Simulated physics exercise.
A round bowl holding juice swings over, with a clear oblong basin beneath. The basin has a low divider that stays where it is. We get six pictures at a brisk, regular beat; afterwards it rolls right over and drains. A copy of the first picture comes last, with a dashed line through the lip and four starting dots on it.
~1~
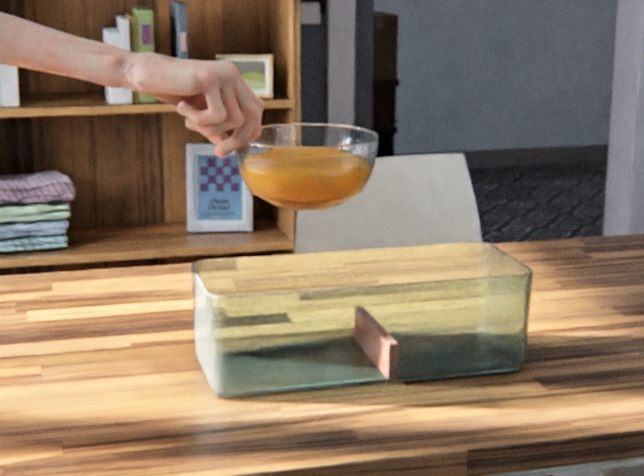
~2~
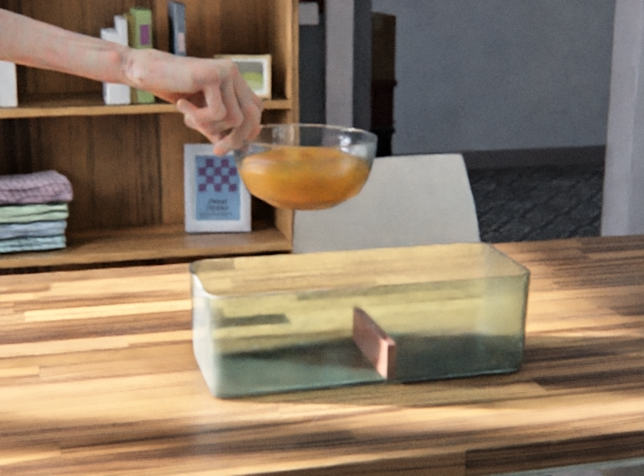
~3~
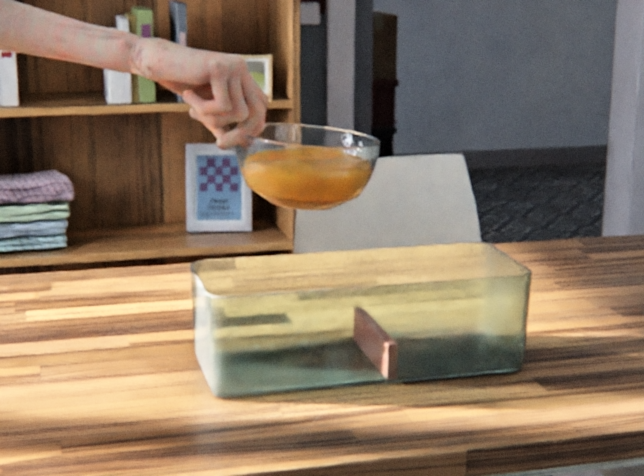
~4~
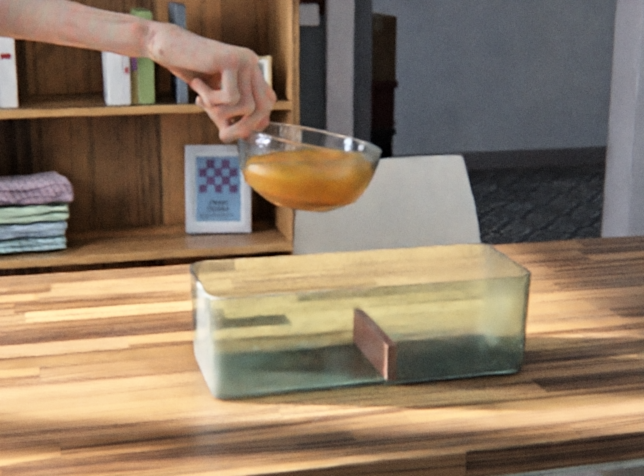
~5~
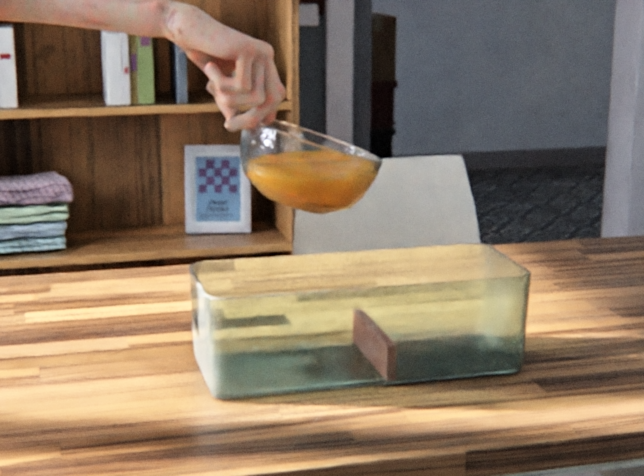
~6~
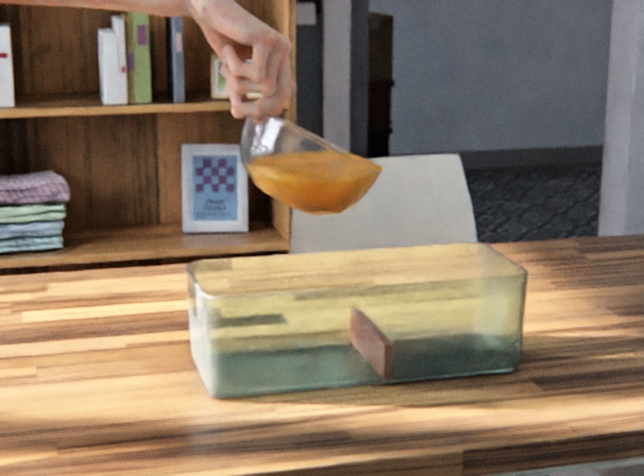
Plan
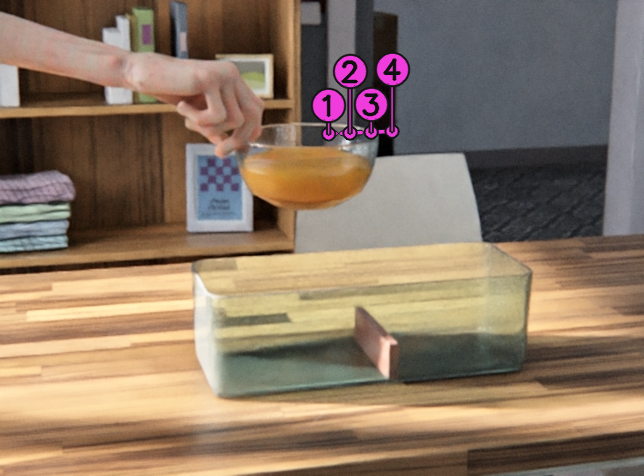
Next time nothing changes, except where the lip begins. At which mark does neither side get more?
It is 1.
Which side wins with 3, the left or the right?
More ends on the right.
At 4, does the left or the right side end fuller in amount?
The right one.
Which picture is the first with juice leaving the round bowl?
Picture 6.
In magenta, 1 at (328, 133); 2 at (350, 133); 3 at (371, 132); 4 at (392, 131).
If 1 is chosen, about 51 % ends left of the wall and 49 % right of it.
If 2 is chosen, about 27 % ends left of the wall and 73 % right of it.
If 3 is chosen, about 11 % ends left of the wall and 89 % right of it.
If 4 is chosen, about 4 % ends left of the wall and 95 % right of it.
